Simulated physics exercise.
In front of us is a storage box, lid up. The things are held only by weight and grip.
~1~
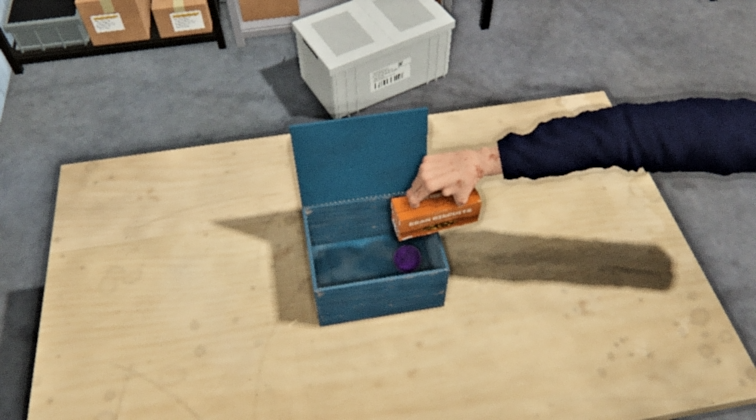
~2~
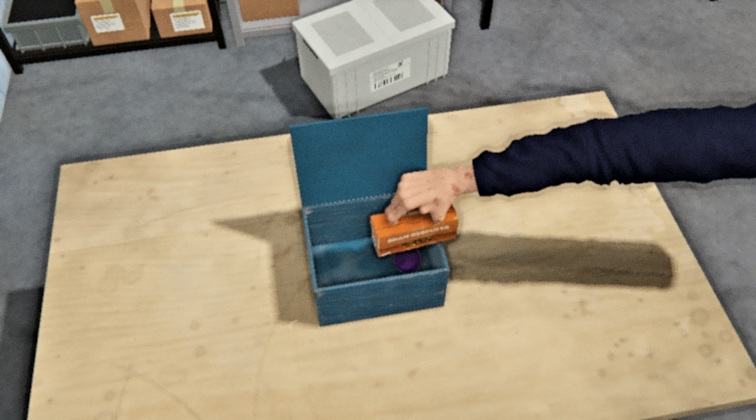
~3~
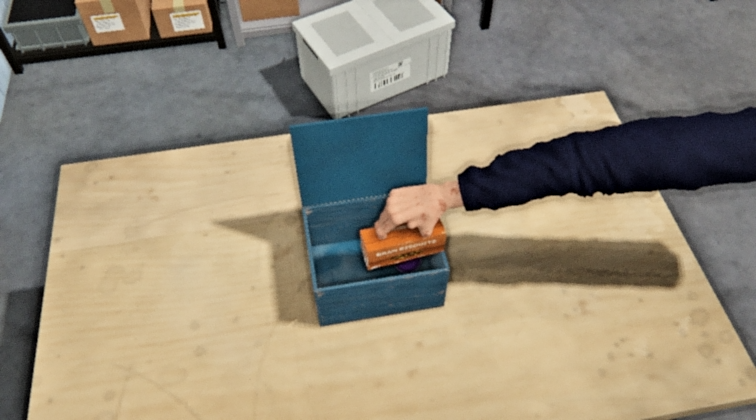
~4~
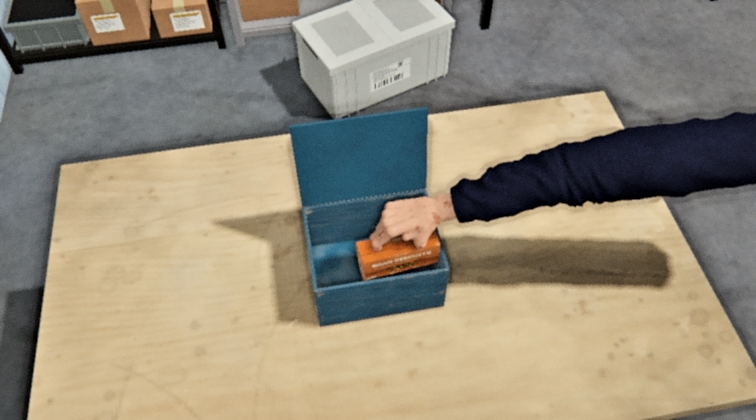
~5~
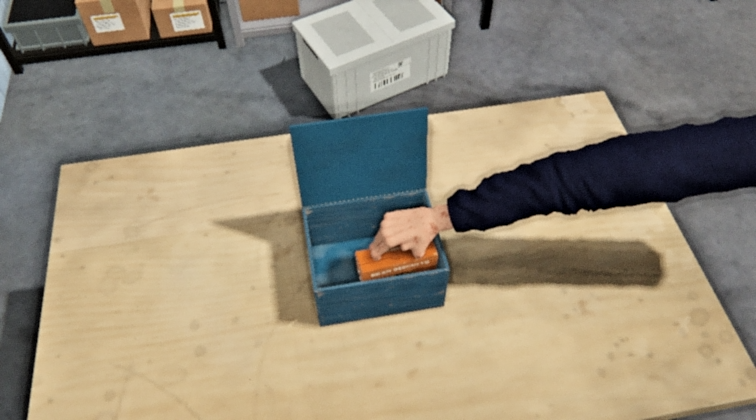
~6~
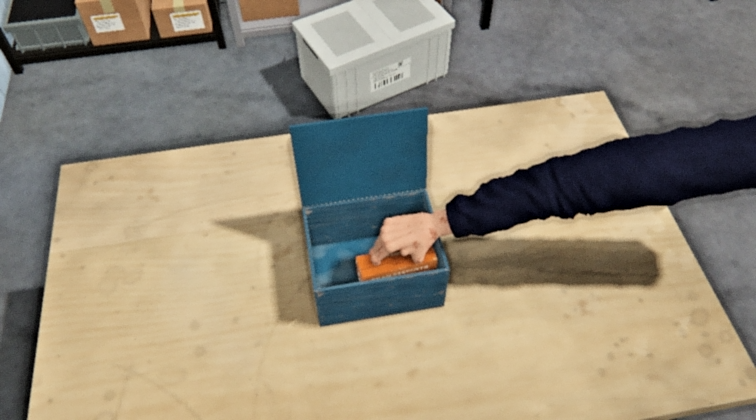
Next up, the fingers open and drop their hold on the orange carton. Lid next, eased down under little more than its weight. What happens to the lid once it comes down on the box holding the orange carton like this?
It comes down fully.
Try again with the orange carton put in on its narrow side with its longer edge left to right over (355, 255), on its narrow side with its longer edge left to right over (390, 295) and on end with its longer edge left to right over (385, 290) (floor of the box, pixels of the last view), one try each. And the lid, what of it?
Well, the first try leaves the lid lying shut, the second leaves it lying shut, and the third leaves it standing open.
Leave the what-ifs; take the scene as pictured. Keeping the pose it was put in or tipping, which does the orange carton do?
By the end the orange carton has kept its angle.
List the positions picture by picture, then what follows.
In the first frame, on its way; orange carton (436, 211); purple ball (407, 259).
In the second frame, on its way; orange carton (414, 227); purple ball (407, 259).
In the third frame, on its way; orange carton (403, 241).
In the fourth frame, on its way; orange carton (398, 252).
In the fifth frame, on its way; orange carton (397, 262).
In the sixth frame, put in, still held; orange carton (396, 266).
Then, 0.30 s on from there, orange carton turned 10° from how it was put near (397, 282); purple ball shifted a little.
Then, 1.30 s on from there, lid 79° above the rim; orange carton shifted a little near (396, 281); purple ball shifted about its own width.
Then, 1.70 s on from there, lid 48° above the rim; orange carton shifted a little near (396, 281); purple ball shifted about its own width.
Then, 2.00 s on from there, lid 15° above the rim; orange carton shifted a little near (396, 281); purple ball shifted about its own width.
In the end, lid shut; moved from the start, orange carton; purple ball unmoved. At the end, from the last picture's camera, orange carton near (396, 281).
